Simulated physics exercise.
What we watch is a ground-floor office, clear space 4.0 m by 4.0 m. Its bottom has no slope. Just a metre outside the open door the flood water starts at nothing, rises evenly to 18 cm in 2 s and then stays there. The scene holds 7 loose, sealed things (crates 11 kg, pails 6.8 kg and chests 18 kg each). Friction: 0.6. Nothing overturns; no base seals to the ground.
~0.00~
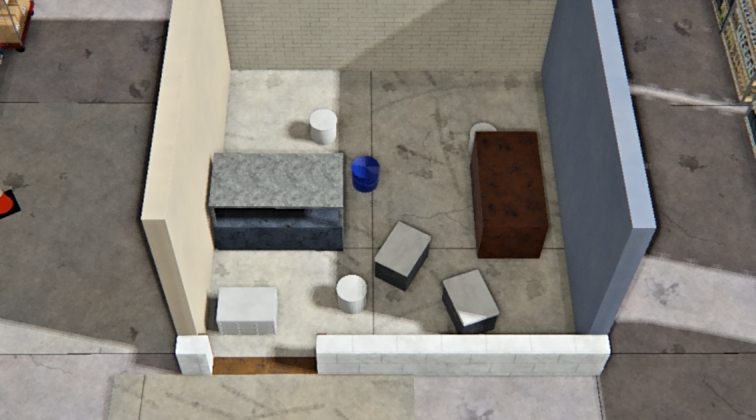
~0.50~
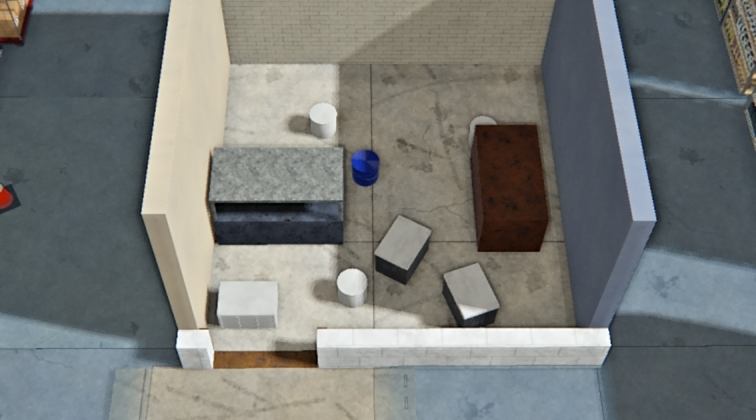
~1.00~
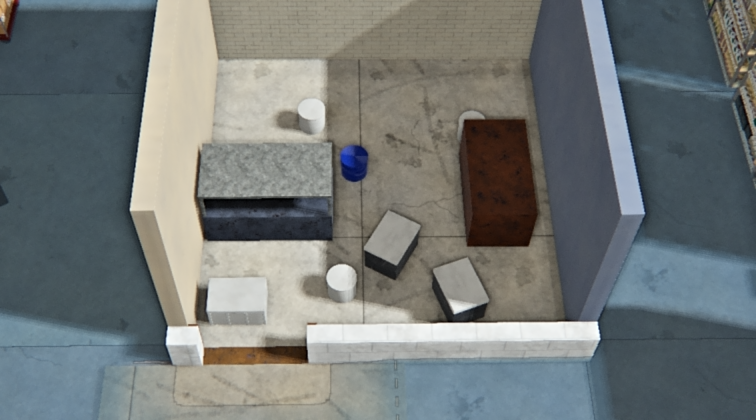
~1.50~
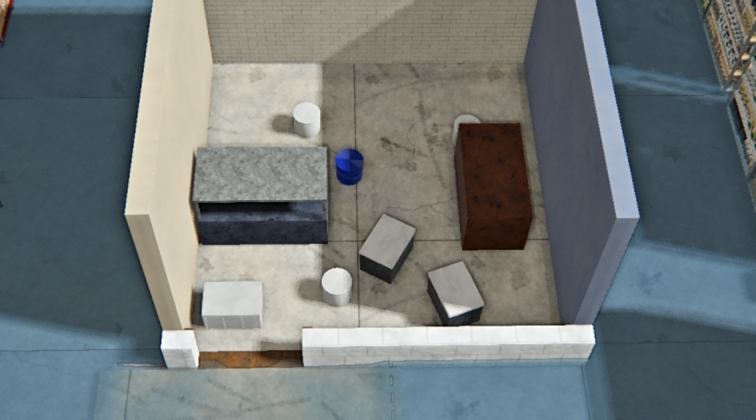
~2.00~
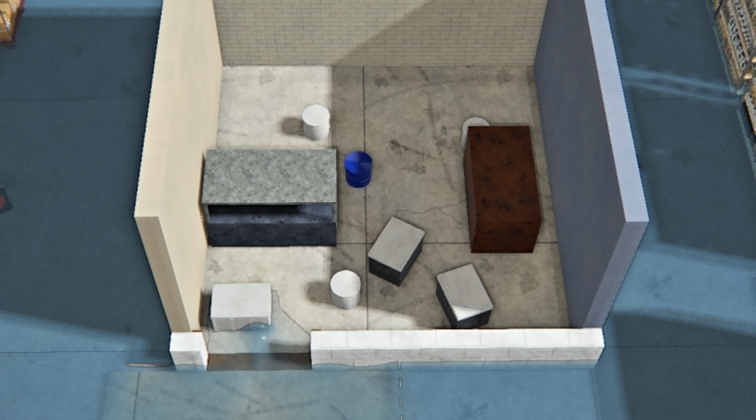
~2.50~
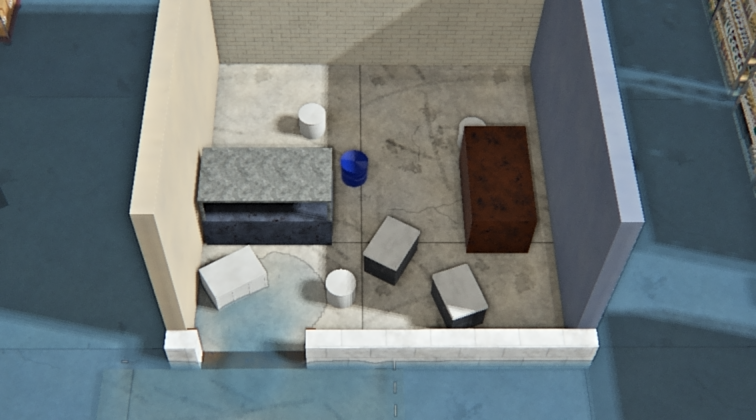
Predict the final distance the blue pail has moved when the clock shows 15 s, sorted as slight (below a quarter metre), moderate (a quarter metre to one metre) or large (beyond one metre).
Looks like it will stay roughly where it was.
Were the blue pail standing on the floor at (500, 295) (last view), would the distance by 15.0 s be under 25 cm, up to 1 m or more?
It creeps a little.
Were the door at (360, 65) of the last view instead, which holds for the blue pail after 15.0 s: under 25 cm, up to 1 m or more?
By then the blue pail has been carried a long way.
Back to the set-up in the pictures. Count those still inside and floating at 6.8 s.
I get 2.
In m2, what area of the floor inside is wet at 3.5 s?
About 3.0 m2.
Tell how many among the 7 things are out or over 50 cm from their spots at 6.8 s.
I make it 2 by then.
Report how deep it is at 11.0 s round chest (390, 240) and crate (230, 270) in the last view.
Some 9 cm at the first, some 9 cm at the second.
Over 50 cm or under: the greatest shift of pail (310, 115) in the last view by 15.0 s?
Not that far.
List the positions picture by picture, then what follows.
In the first picture, the blue pail at (365, 167), on the bottom; water covers 0.0 m2; 0 of 7 have shifted.
In the second picture, the blue pail at (365, 161), on the bottom; 0.0 m2 under water; 0 of 7 have shifted.
In the third picture, the blue pail at (354, 156), on the bottom; 0.0 m2 under water; 0 of 7 have shifted.
In the fourth picture, the blue pail at (349, 160) rests on the ground; water covers 0.0 m2; 0 of 7 have shifted.
In the fifth picture, the blue pail at (358, 163), on the bottom; water covers 0.3 m2; 0 of 7 have shifted.
In the sixth picture, the blue pail at (354, 161) rests on the ground; 1.1 m2 under water; 1 of 7 have shifted.
After 3.5 s the blue pail is near (354, 161), 0.0 m from its start, aground; 1 afloat.
After 6.8 s the blue pail is near (354, 161), 0.0 m from its start, aground; 2 afloat.
After 11.0 s the blue pail is near (354, 161), 0.0 m from its start, aground; 3 afloat.
After 15.0 s the blue pail is near (355, 161), 0.0 m from its start, aground; 5 afloat.
